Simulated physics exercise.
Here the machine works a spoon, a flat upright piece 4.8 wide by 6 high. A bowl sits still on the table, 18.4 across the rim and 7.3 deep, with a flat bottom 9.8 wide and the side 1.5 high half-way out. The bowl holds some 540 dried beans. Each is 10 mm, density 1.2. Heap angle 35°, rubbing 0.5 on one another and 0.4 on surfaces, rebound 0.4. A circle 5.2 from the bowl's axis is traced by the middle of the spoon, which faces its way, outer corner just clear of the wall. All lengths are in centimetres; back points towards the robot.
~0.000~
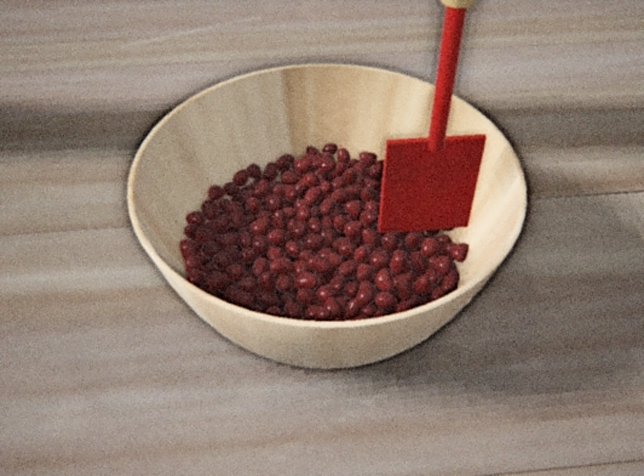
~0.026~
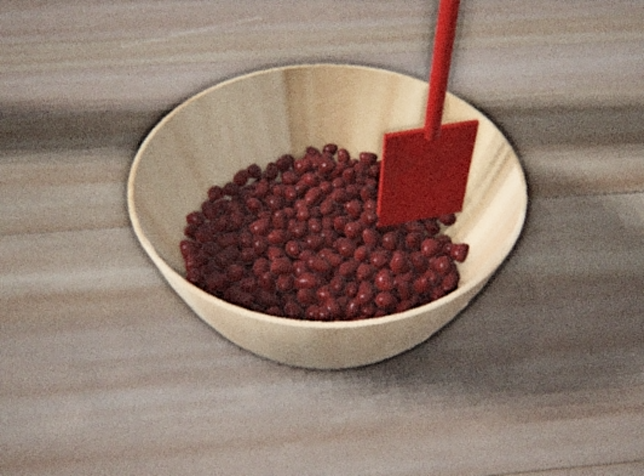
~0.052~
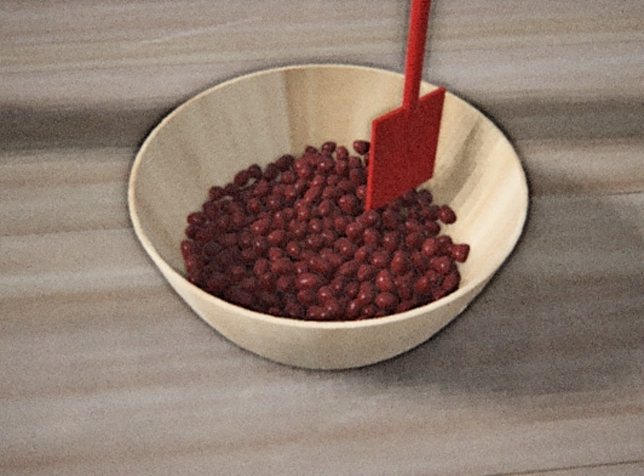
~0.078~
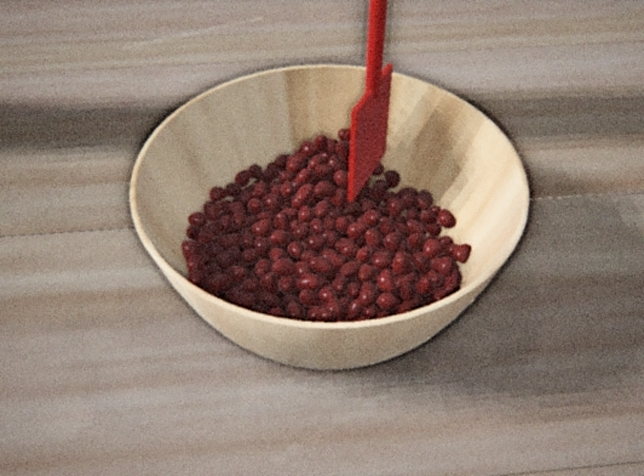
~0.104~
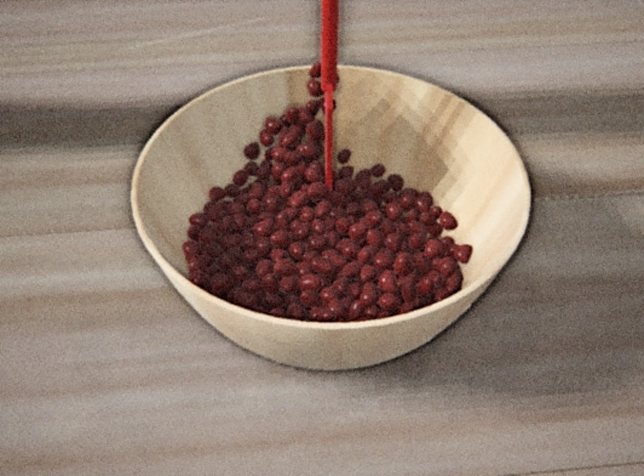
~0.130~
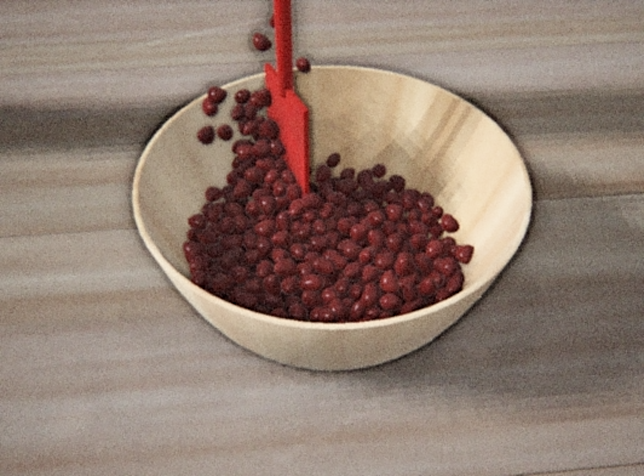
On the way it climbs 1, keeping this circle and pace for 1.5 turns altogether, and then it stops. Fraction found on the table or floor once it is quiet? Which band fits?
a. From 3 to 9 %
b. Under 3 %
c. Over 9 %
c, over 9 %.
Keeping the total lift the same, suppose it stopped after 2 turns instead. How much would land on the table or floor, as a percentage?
I'd expect around 15 per cent.
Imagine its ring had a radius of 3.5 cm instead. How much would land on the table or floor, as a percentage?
That would give close to 15 per cent.
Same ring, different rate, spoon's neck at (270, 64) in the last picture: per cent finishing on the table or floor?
Around 15 in a hundred.
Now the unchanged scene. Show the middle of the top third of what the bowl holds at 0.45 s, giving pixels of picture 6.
It is centred roughly at (343, 234).
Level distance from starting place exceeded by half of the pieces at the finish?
Roughly 1 cm.
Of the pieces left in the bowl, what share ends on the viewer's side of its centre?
Close to 55 in a hundred.
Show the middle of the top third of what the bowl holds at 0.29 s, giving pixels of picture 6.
Look near (378, 288) for its middle.
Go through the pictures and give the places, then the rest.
The first frame shows the spoon neck at (441, 112), 0° round; upper third of the load around (315, 237), from x 190 to 460, top at y 150; 536 in the bowl.
The second frame shows the spoon neck at (436, 102), 9° round; upper third of the load around (317, 236), from x 190 to 460, top at y 150.
The third frame shows the spoon neck at (413, 78), 32° round; upper third of the load around (318, 233), from x 190 to 460, top at y 150.
The fourth frame shows the spoon neck at (375, 61), 58° round; upper third of the load around (315, 235), from x 190 to 460, top at y 120.
The fifth frame shows the spoon neck at (330, 55), 85° round; upper third of the load around (301, 234), from x 195 to 465, top at y 70.
The sixth frame shows the spoon neck at (285, 60), 111° round; upper third of the load around (278, 234), from x 195 to 465, top at y 20; 534 in the bowl, 2 in flight or on the tool.
After 0.29 s, 274° round, highest piece 12 above the table; 509 in the bowl, 2 on the table or floor, 25 in flight or on the tool.
After 0.45 s, 78° round, highest piece 10 above the table; 468 in the bowl, 36 on the table or floor, 32 in flight or on the tool.
After 0.74 s, 180° round, highest piece 5 above the table; 462 in the bowl, 74 on the table or floor.
After 1.44 s, 180° round, highest piece 5 above the table; 462 in the bowl, 74 on the table or floor.
In the end, 462 in the bowl, 74 on the table or floor. That is 14 % on the table or floor.
